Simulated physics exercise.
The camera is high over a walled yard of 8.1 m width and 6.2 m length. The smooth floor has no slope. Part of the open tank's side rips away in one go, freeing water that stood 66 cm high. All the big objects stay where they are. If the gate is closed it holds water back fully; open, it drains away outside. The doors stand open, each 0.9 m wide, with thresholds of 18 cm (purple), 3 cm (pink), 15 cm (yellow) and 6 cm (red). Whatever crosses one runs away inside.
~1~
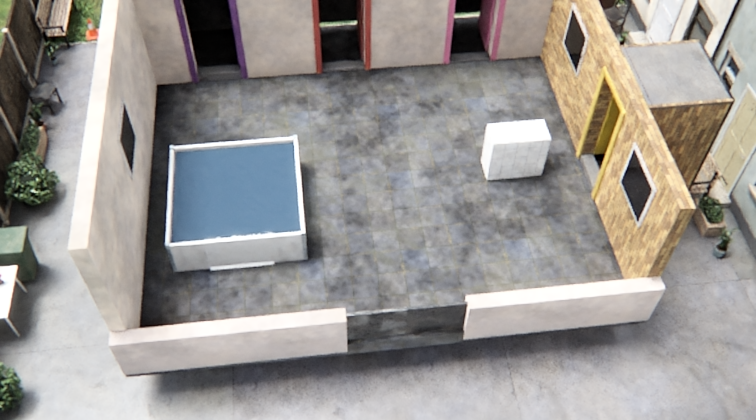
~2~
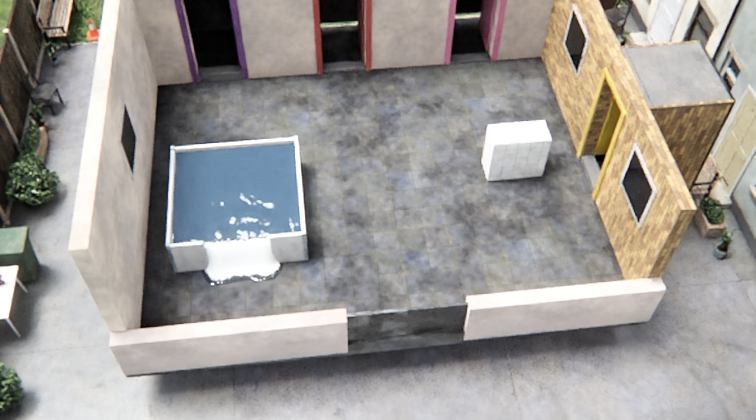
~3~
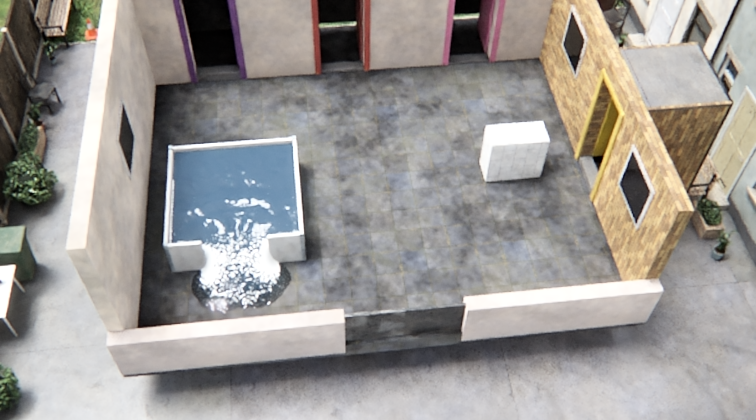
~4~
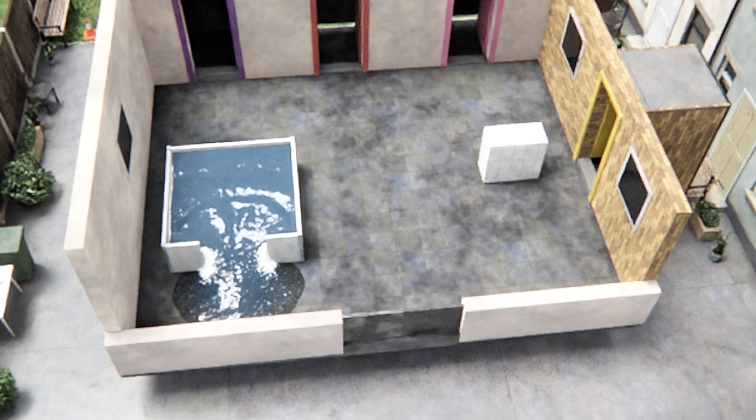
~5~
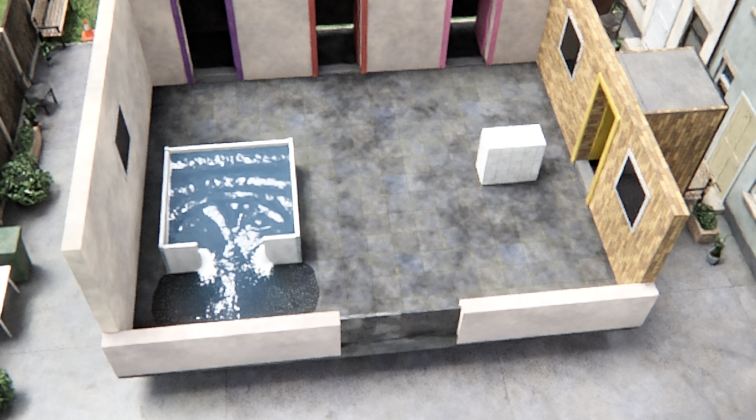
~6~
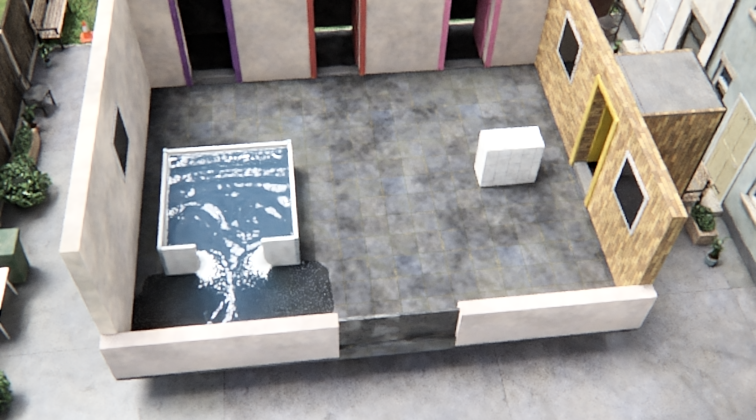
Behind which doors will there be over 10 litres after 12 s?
The water let in: At the purple door it stays under the limit; at the pink door it exceeds the limit; at the yellow door it keeps below the limit; at the red door it keeps below the limit.
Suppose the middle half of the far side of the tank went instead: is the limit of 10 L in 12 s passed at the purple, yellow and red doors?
Against that limit: Purple past it, yellow below, red past it.
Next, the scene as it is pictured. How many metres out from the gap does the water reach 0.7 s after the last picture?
Some 3.2 m out.
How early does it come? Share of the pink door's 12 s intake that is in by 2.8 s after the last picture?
Some 0 per cent by then.
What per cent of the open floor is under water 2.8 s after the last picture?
Some 50 per cent of it.
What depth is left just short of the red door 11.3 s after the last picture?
Roughly 2.5 cm deep.
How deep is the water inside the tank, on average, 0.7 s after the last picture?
About 47 cm.
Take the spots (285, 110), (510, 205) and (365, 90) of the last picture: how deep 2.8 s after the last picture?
In that order: 0, 3 and 0 cm.
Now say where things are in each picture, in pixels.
In the first picture, the open tank at (235, 191) is whole and still, 66 cm deep.
In the second picture, water pours out at (240, 255) and has run 0.6 m, to (277, 270); typically 10 cm deep outside, 66 cm at the open tank's back.
In the third picture, the front is at (272, 298), 0.9 m from the gap at (238, 256); 1.0 m2 of floor is under water; 66 cm left at the back of the open tank.
In the fourth picture, water pours out at (236, 257) and has run 1.4 m, to a hidden place; typically 8 cm deep outside, 66 cm at the open tank's back.
In the fifth picture, the front is at a hidden place, 1.7 m from the gap at (234, 258); 3.2 m2 of floor is under water; 65 cm left at the back of the open tank.
In the sixth picture, water pours out at (232, 260) and has run 2.1 m, to a hidden place; typically 6 cm deep outside, 58 cm at the open tank's back.
Then, 0.7 s after the last picture water covers 10 % of the floor and is deepest (54 cm) near (129, 356); purple door not reached, pink door not reached, yellow door not reached, red door not reached.
Then, 1.5 s after the last picture water covers 25 % of the floor and is deepest (46 cm) near (129, 356); purple door not reached, pink door not reached, yellow door not reached, red door not reached.
Then, 2.8 s after the last picture water covers 50 % of the floor and is deepest (29 cm) near (233, 336); purple door not reached, pink door not reached, yellow door not reached, red door not reached.
Then, 6.3 s after the last picture water covers 85 % of the floor and is deepest (18 cm) near (234, 346); purple door 11 cm at the sill, 0 L in, pink door 6 cm at the sill, 0 L in, yellow door 11 cm at the sill, 0 L in, red door 3 cm at the sill, 0 L in.
Then, 11.3 s after the last picture water covers 95 % of the floor and is deepest (14 cm) near (554, 138); purple door 6 cm at the sill, 0 L in, pink door 7 cm at the sill, 84 L in, yellow door 7 cm at the sill, 0 L in, red door 3 cm at the sill, 0 L in.
